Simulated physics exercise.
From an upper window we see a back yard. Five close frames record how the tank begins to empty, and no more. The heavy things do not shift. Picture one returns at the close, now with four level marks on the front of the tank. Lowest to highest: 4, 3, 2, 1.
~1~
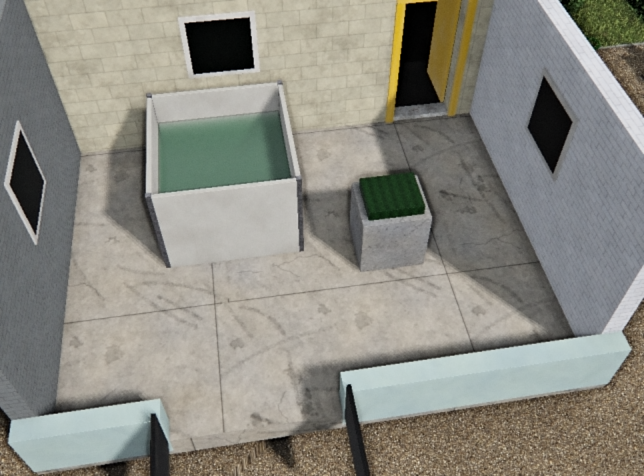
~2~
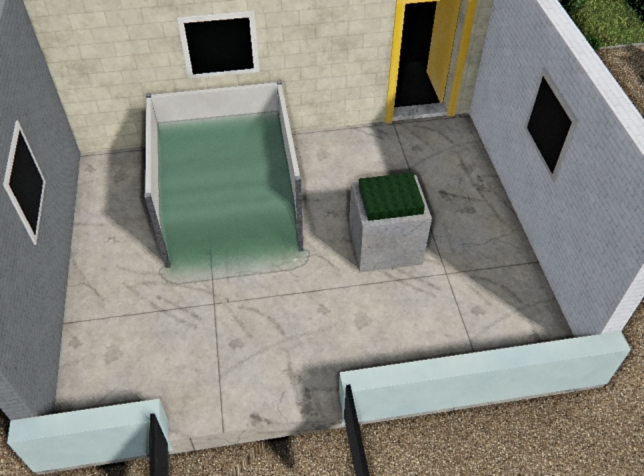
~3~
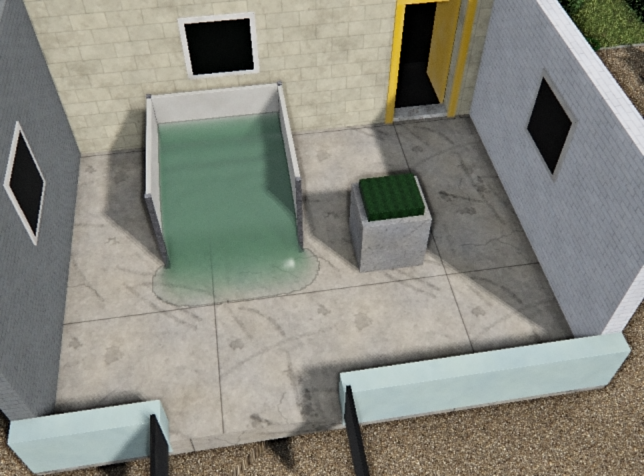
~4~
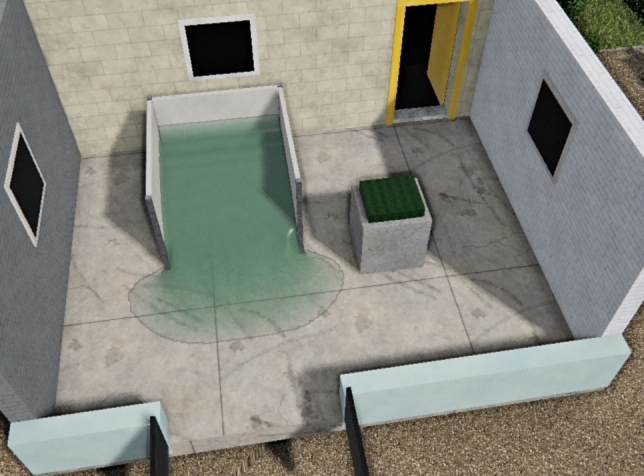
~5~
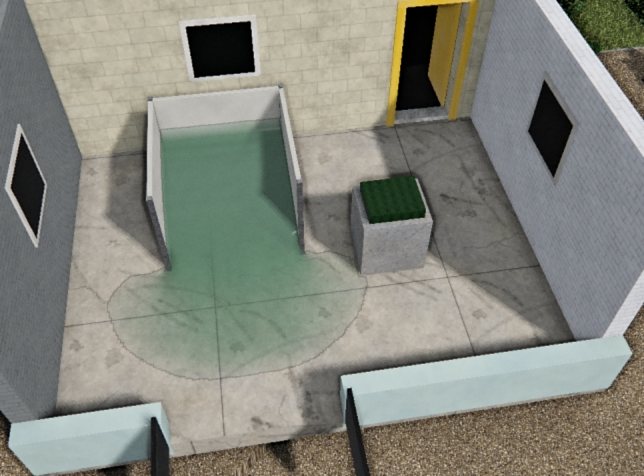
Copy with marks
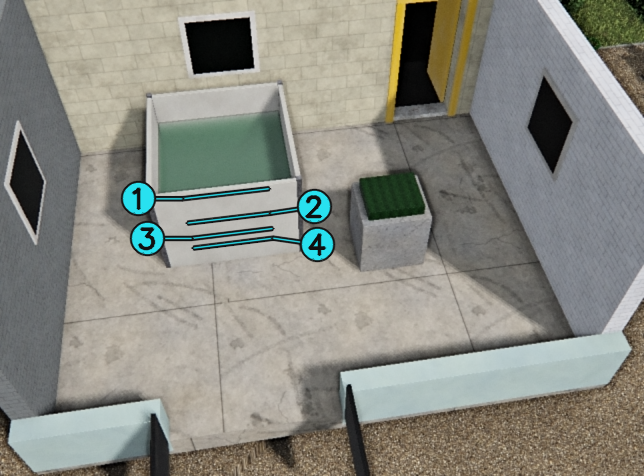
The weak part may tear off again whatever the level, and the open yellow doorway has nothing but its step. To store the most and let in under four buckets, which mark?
2 is the one.
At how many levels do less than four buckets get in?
Three.
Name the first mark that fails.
Mark 1.
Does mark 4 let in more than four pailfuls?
No, that is safe.
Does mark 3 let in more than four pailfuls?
No, that is safe.
On the marked copy, 1 at (225, 193); 2 at (229, 218); 3 at (232, 233); 4 at (233, 243); from the bottom up 4, 3, 2, 1.
If 1 is chosen, about 8 bucketfuls get in.
If 2 is chosen, a bucket or two gets in.
If 3 is chosen, nothing gets over.
If 4 is chosen, nothing gets over.
